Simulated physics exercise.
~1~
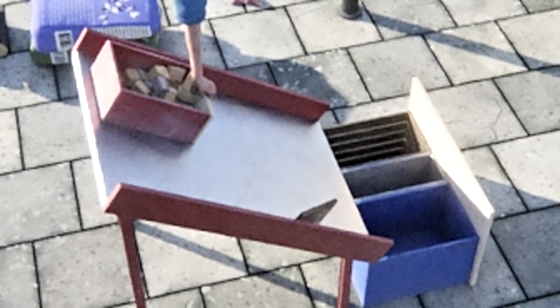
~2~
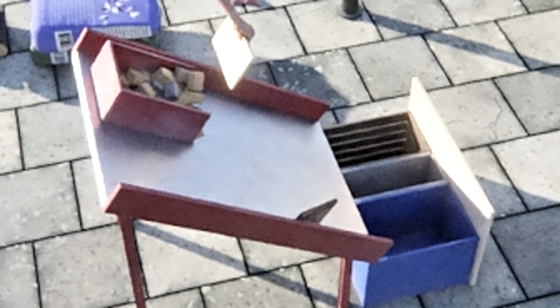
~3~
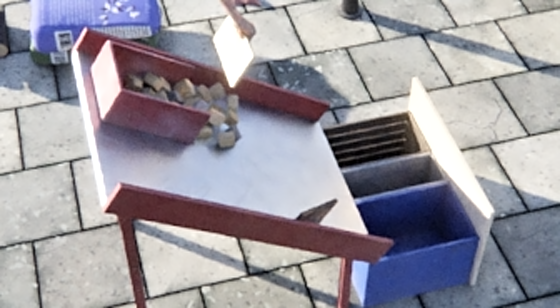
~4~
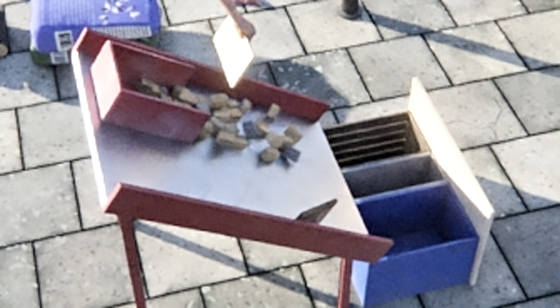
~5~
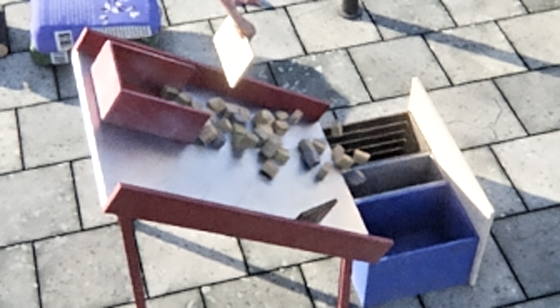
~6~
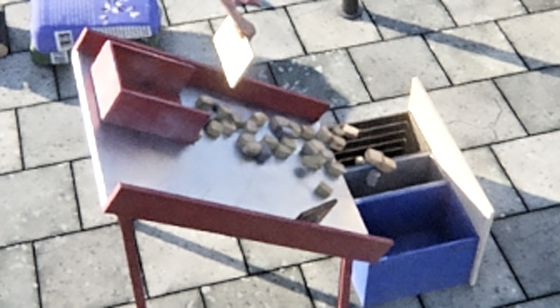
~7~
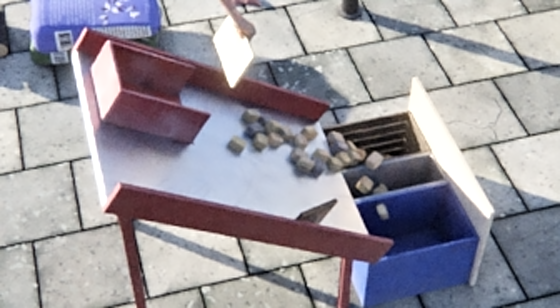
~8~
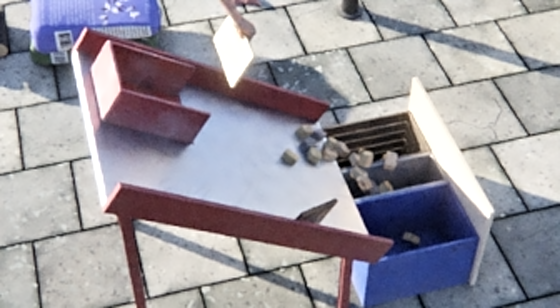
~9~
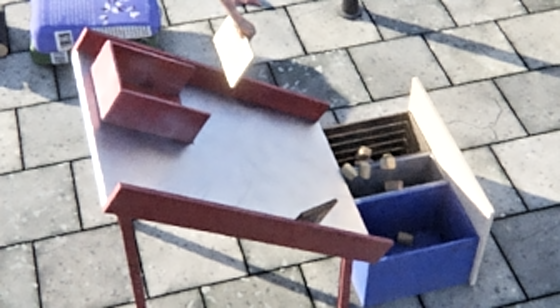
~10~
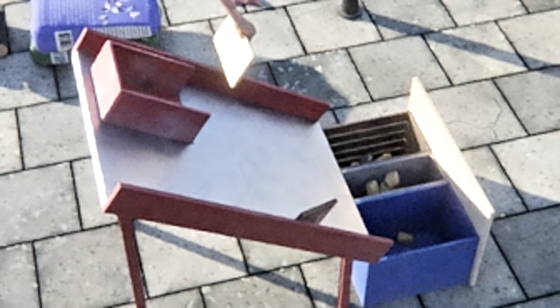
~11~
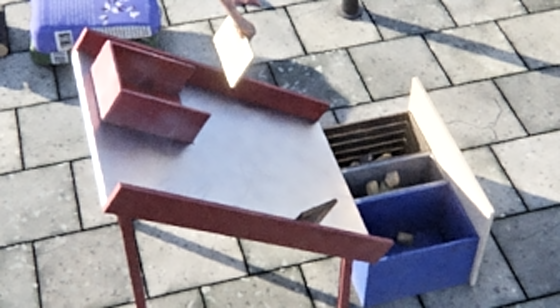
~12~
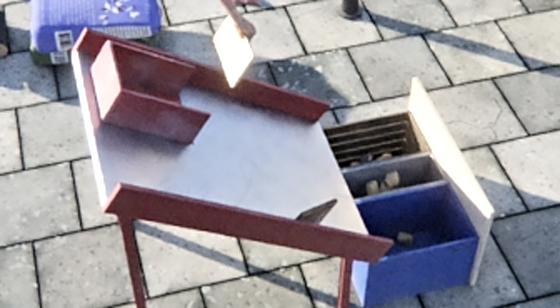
Hand lifting a gate from a red pen, wooden blocks tumbling down a sloping table into black, grey and blue containers.
